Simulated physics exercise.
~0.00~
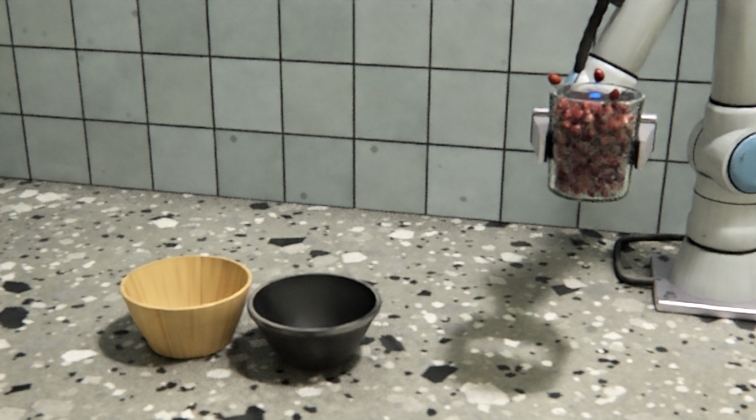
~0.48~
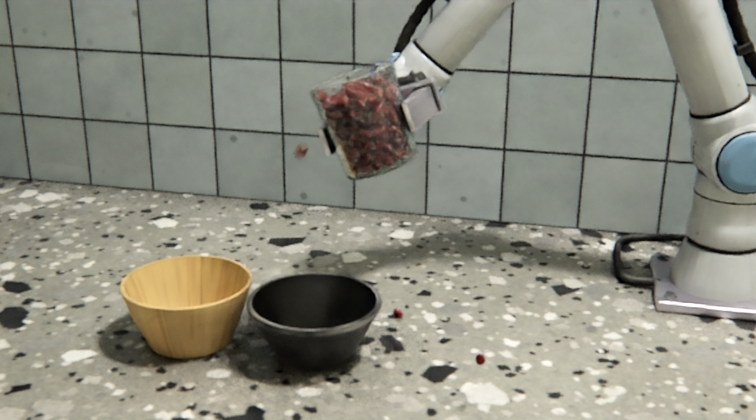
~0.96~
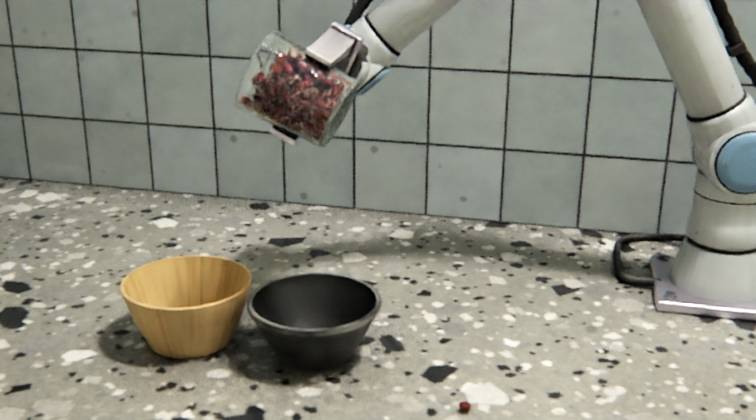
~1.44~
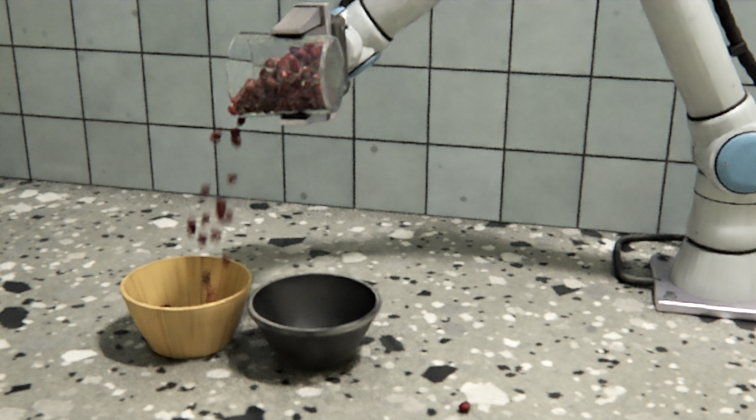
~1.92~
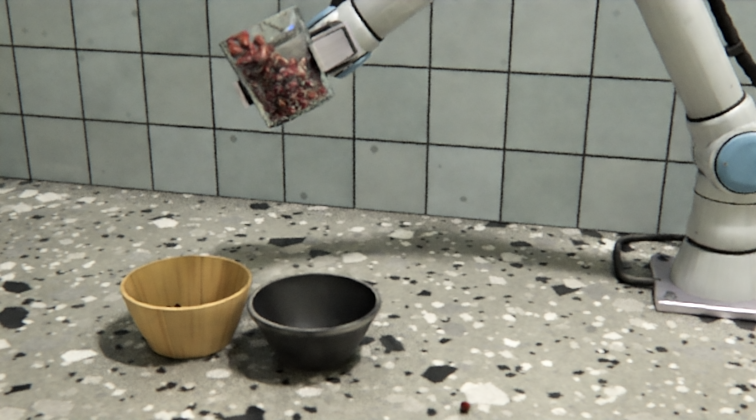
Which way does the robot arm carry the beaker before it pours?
The arm carries the beaker to the left, toward the space above the two bowls.
A robot arm carries a beaker of beans left, pours some into the wooden bowl, and tips it back.
